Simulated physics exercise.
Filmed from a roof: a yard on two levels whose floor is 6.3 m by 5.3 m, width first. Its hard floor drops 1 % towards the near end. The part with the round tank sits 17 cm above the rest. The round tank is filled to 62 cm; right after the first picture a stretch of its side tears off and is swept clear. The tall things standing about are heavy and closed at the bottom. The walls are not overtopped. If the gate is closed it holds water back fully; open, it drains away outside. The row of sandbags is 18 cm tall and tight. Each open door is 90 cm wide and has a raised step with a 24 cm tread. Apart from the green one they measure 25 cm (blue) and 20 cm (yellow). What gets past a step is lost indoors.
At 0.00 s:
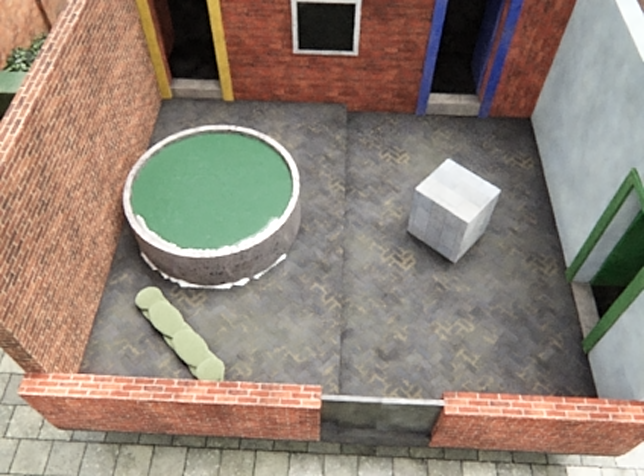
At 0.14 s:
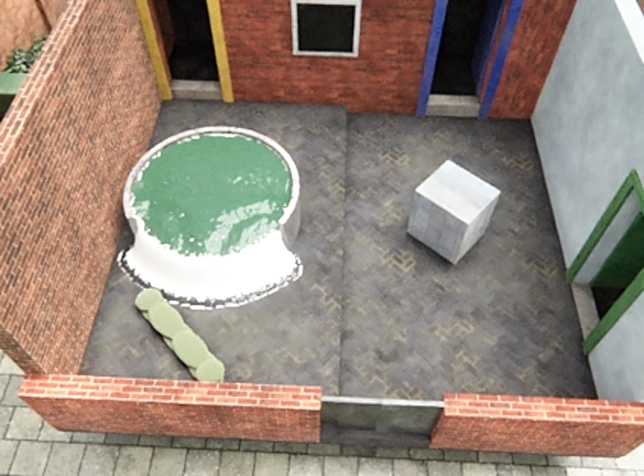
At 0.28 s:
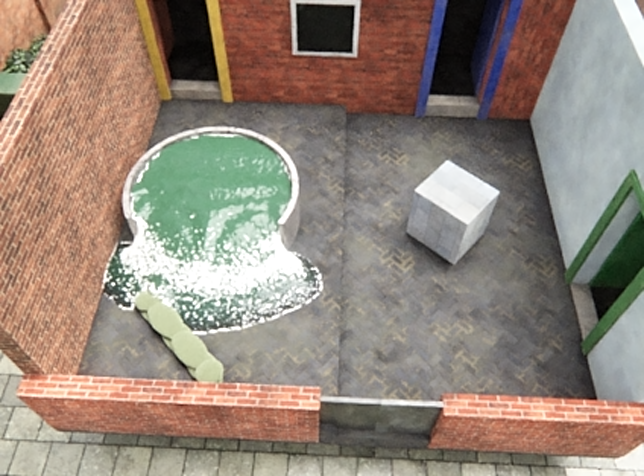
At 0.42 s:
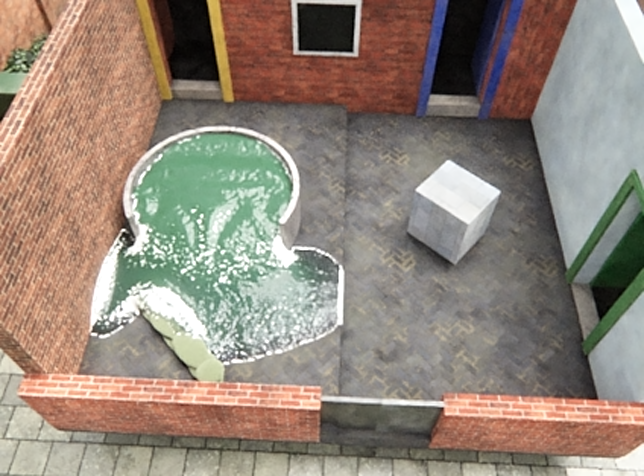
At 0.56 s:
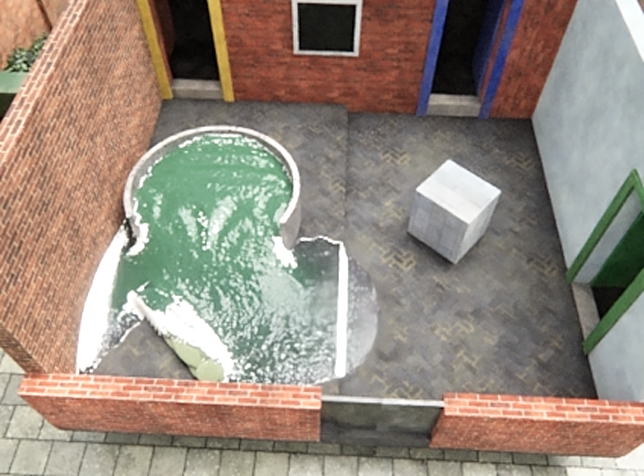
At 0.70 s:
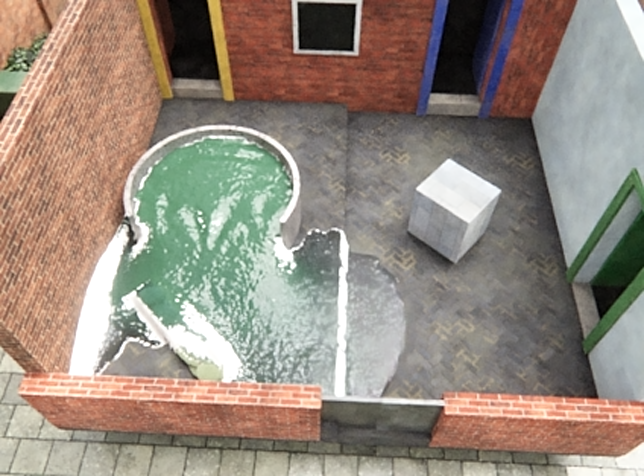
In a brick-walled yard, the near side of a round tank of green water gave way, and the water poured out around a pale green lumpy object, spreading toward the near wall and rightward.
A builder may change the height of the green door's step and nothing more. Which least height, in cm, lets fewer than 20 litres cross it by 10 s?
Close to 18 cm is just enough.
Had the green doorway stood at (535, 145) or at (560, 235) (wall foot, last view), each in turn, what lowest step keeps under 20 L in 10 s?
Roughly 11.5 and 8.5 cm.
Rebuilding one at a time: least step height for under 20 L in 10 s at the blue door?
Roughly 8.0 cm at blue.
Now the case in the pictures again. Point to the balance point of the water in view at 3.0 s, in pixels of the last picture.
Near (282, 311).
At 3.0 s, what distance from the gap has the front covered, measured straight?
Roughly 5.0 m.
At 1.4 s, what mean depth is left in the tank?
Roughly 29 cm on average.
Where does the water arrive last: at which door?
The blue one.
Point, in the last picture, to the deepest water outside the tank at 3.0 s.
Around (576, 426).
After 1.4 s water covers 30 % of the floor, deepest (45 cm) near (209, 403); it has not reached the green door.
After 3.0 s water covers 50 % of the floor, deepest (38 cm) near (576, 426); 18 cm at the green door, 17 litres in over its 5 cm step.
After 10.0 s water covers 90 % of the floor, deepest (20 cm) near (347, 415); 8 cm at the green door, 268 litres in over its 5 cm step.
At the green door as built, the water arrived by 2.4 s and peaked near 19 cm at 3.8 s.
With a step of 14.5 cm, 52 litres would have come in within the 10 s; with 22.5 cm, 5 litres. So under 20 litres takes about 18 cm.
